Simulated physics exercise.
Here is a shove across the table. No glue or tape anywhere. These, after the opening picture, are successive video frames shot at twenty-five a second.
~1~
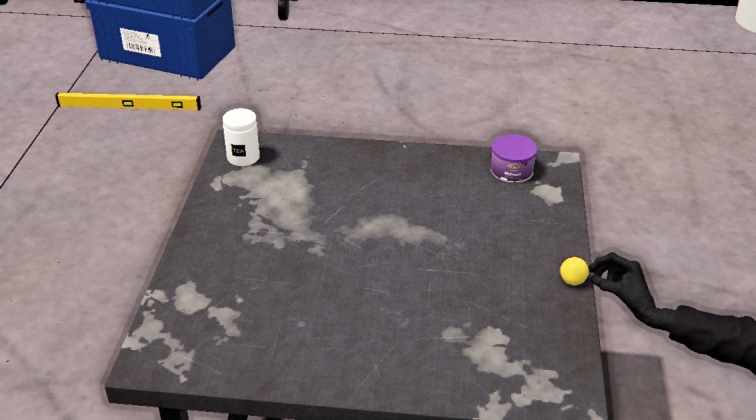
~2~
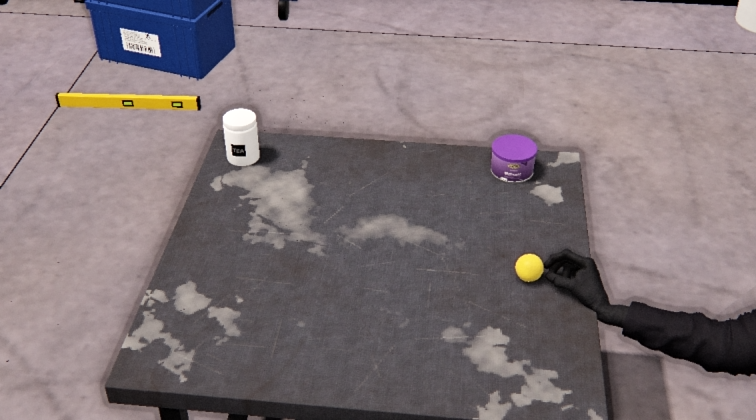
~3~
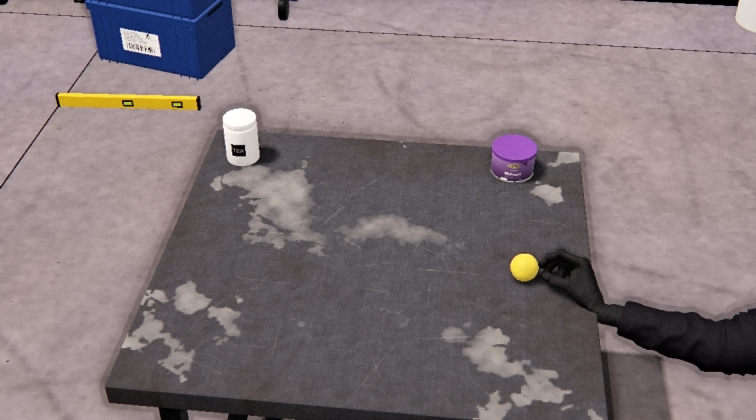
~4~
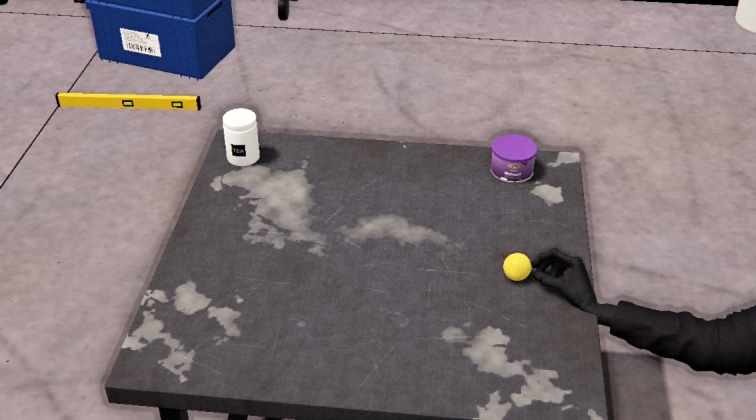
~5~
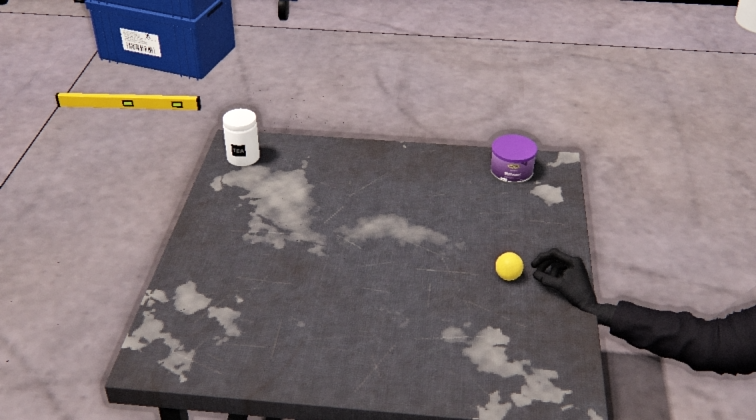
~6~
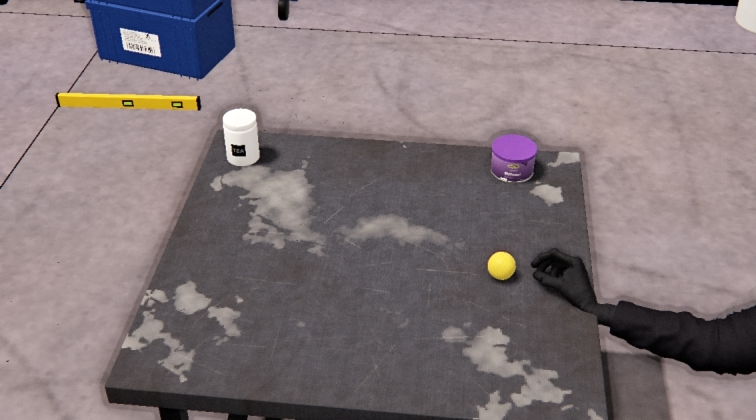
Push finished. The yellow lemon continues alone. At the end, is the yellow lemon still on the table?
Yes, held by the table.
Then, 0.20 s on from there, yellow lemon shifted well along near (468, 263).
Then, 0.40 s on from there, yellow lemon shifted well along near (441, 261).
Then, 0.70 s on from there, yellow lemon shifted well along near (413, 259).
In the end, moved from the start, yellow lemon. At the end, from the last picture's camera, yellow lemon near (399, 258).
